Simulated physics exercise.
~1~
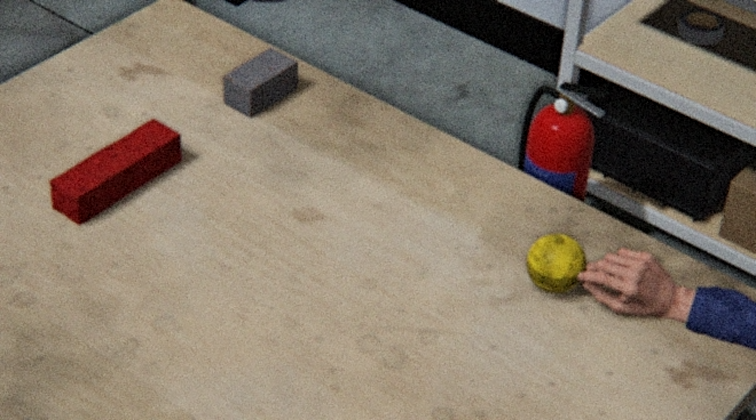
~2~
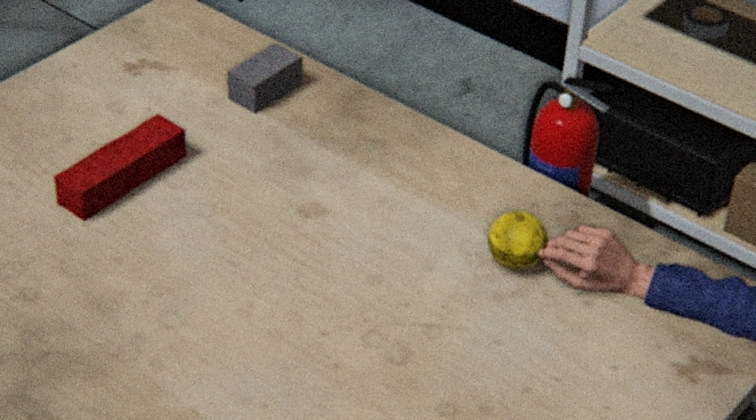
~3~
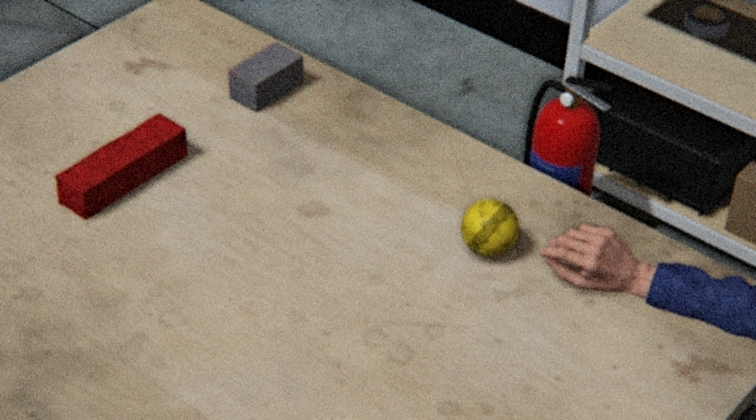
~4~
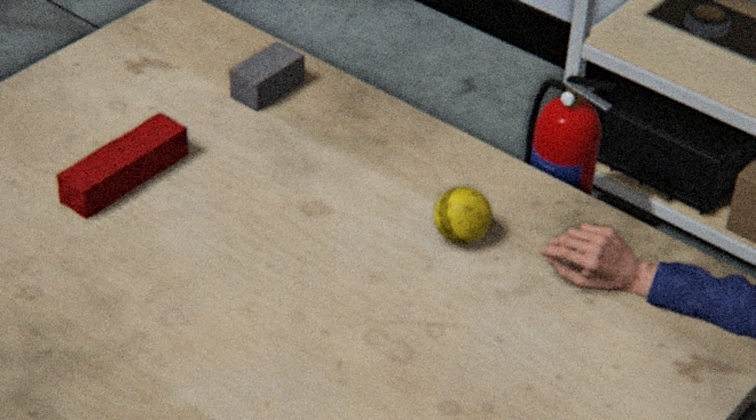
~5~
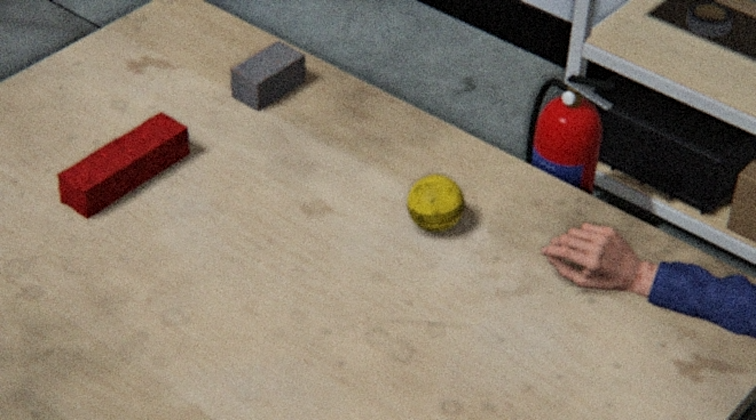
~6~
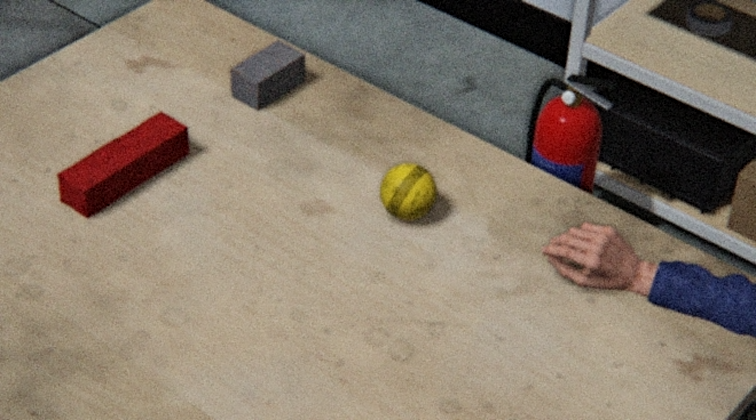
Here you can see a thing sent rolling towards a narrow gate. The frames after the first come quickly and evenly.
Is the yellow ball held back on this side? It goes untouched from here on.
No, it gets past.
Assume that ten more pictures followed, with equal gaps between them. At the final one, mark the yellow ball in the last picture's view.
Its centre should be around (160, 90).
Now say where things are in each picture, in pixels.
In the first frame, yellow ball (556, 264) under the hand; red brick (118, 171).
In the second frame, yellow ball (518, 241); grey block (265, 78).
In the third frame, yellow ball (490, 228); red brick (124, 165).
In the fourth frame, yellow ball (463, 216); grey block (267, 76).
In the fifth frame, yellow ball (436, 204); red brick (126, 164).
In the sixth frame, yellow ball (409, 192); grey block (268, 75).
Then, 0.48 s past the last view, yellow ball heading on near (116, 72).
Then, 1.06 s past the last view, yellow ball heading on.
Finally, the yellow ball gets between the blocks.
